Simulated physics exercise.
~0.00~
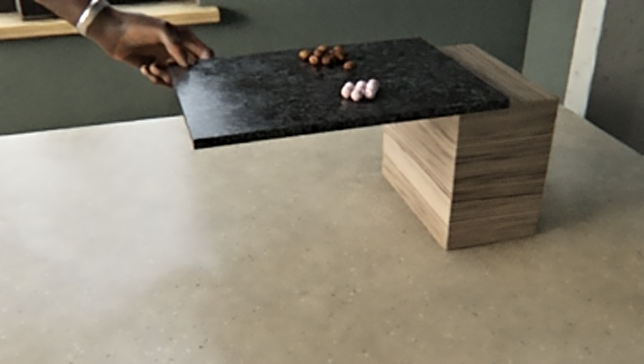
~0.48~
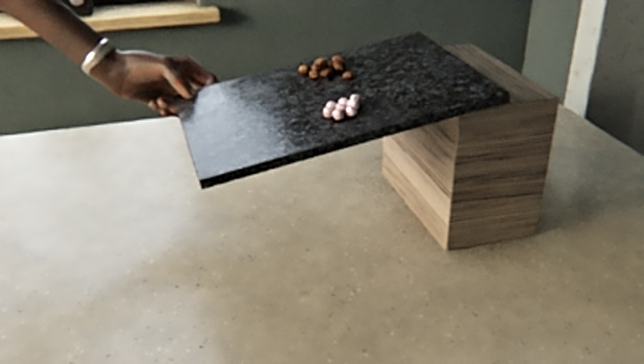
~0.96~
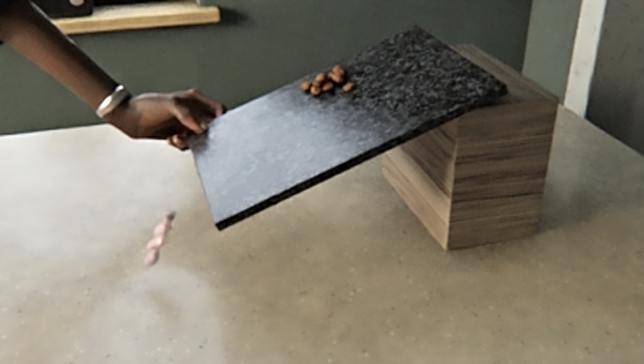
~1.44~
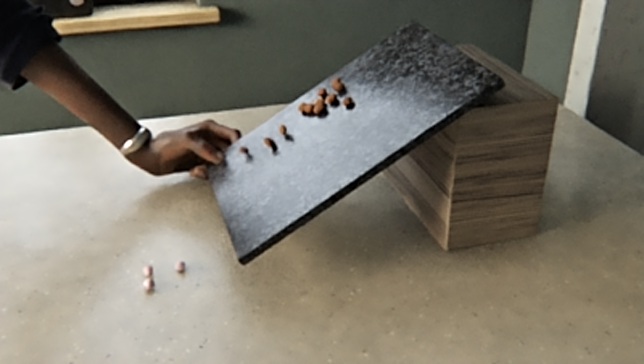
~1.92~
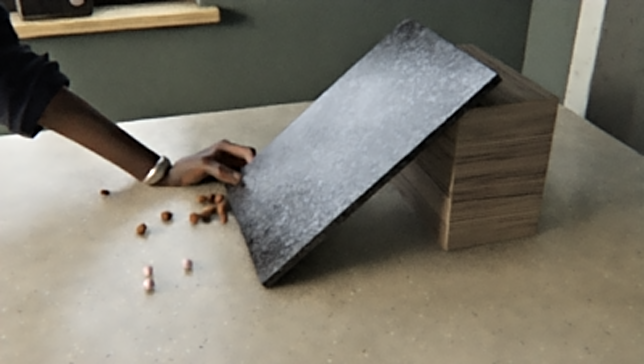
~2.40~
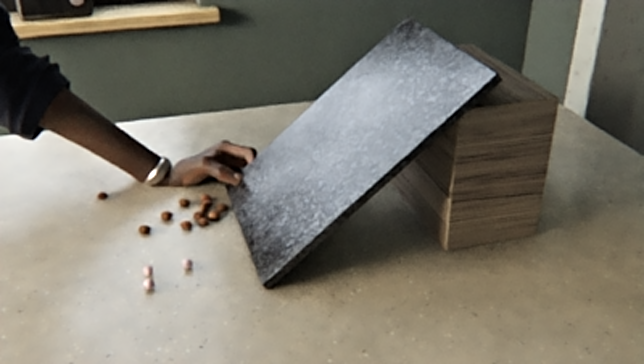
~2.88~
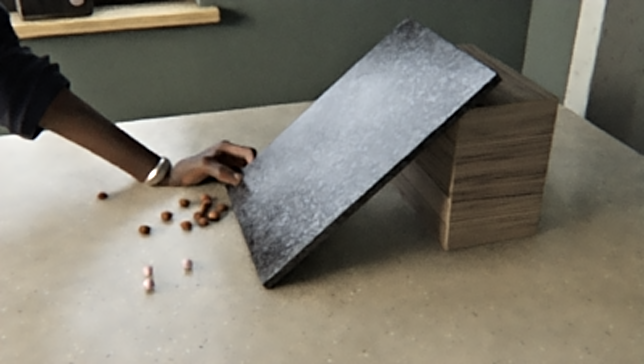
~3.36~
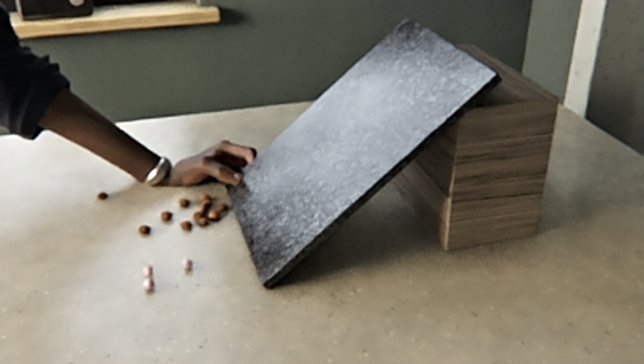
Black speckled board tilting down from a wooden block as a hand lowers it, pink pieces sliding off first, then brown ones.
